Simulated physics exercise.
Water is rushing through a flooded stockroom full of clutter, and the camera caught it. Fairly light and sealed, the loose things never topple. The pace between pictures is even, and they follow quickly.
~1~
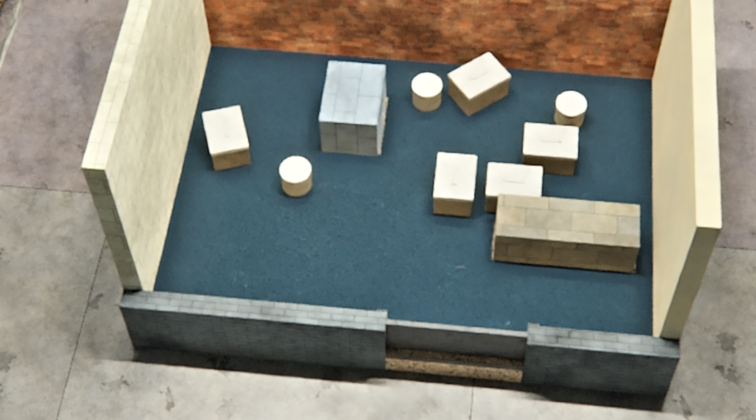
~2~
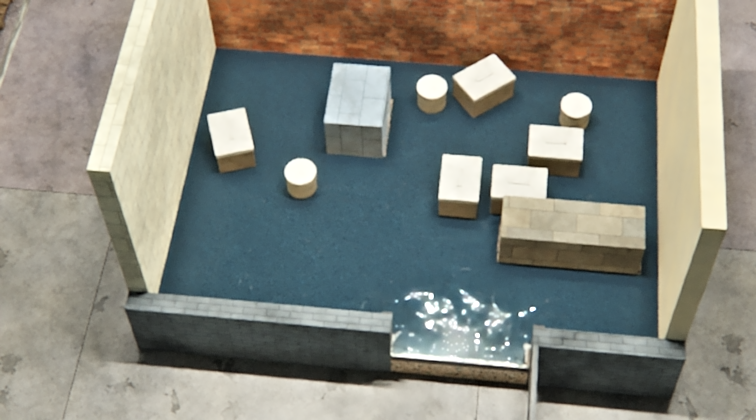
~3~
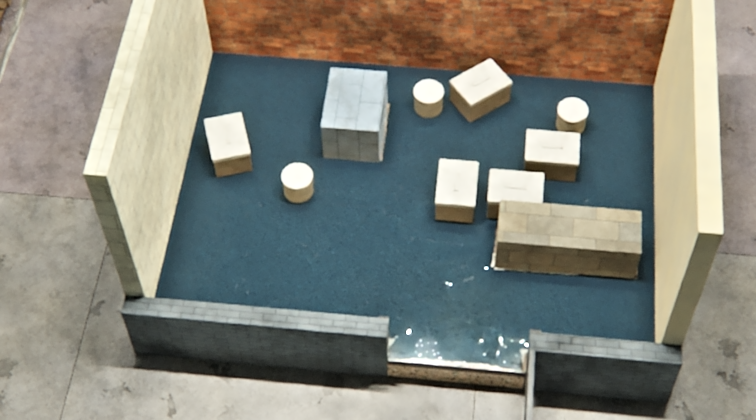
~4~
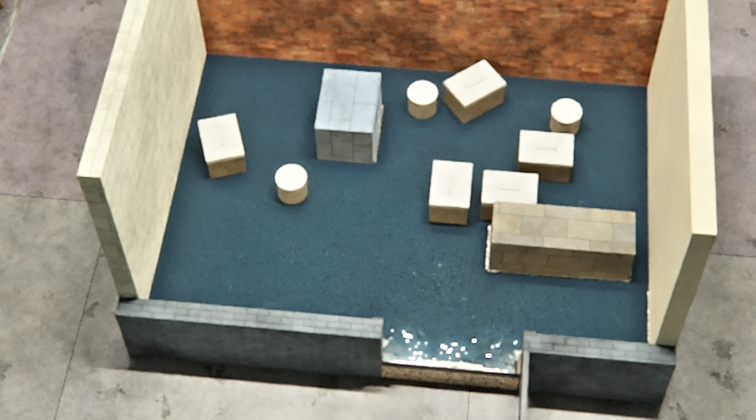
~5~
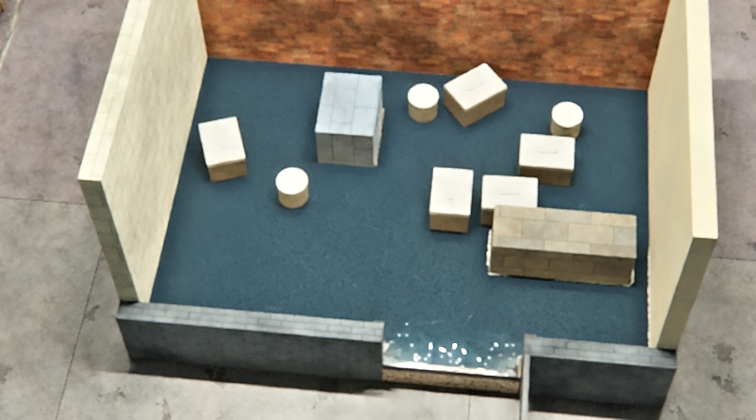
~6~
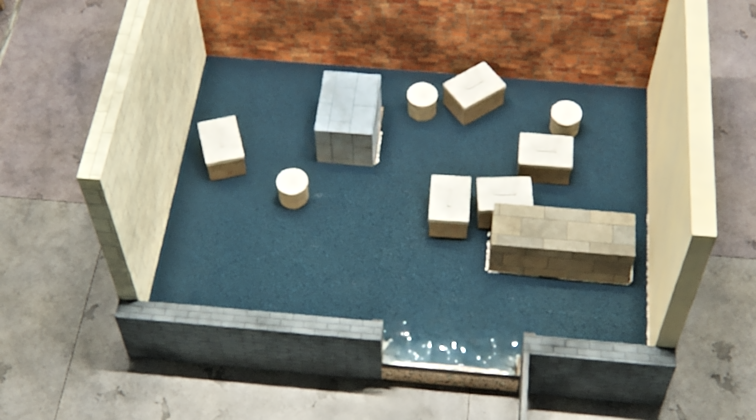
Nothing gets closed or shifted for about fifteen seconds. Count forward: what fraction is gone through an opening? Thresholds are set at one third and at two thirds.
In the middle third.
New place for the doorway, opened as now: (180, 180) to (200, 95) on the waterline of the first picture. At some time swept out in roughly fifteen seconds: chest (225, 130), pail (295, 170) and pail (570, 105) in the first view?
Object one: Leaves; object two: Leaves; object three: Remains.
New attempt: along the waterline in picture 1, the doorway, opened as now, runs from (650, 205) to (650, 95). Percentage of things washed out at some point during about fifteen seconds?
I make it 80 per cent.
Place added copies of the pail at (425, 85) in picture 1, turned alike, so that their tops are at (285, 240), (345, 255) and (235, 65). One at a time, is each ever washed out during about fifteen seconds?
In that order: Out, gone, stays.
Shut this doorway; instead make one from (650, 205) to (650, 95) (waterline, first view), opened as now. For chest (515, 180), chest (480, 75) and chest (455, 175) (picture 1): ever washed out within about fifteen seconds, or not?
Note - 1: Escaped; 2: Escaped; 3: Escaped.
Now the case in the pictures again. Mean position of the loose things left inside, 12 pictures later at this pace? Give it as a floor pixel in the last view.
I'd say roughly (426, 196).
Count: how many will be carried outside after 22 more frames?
The answer here is 2.
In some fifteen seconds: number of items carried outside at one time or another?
That adds up to 3.
A moment on, 0 of 8 are out; 8 afloat.
Next, 1 of 8 are out; 7 afloat.
Later, 2 of 8 are out; 6 afloat.
In the end, 3 of 8 are out; 5 afloat.
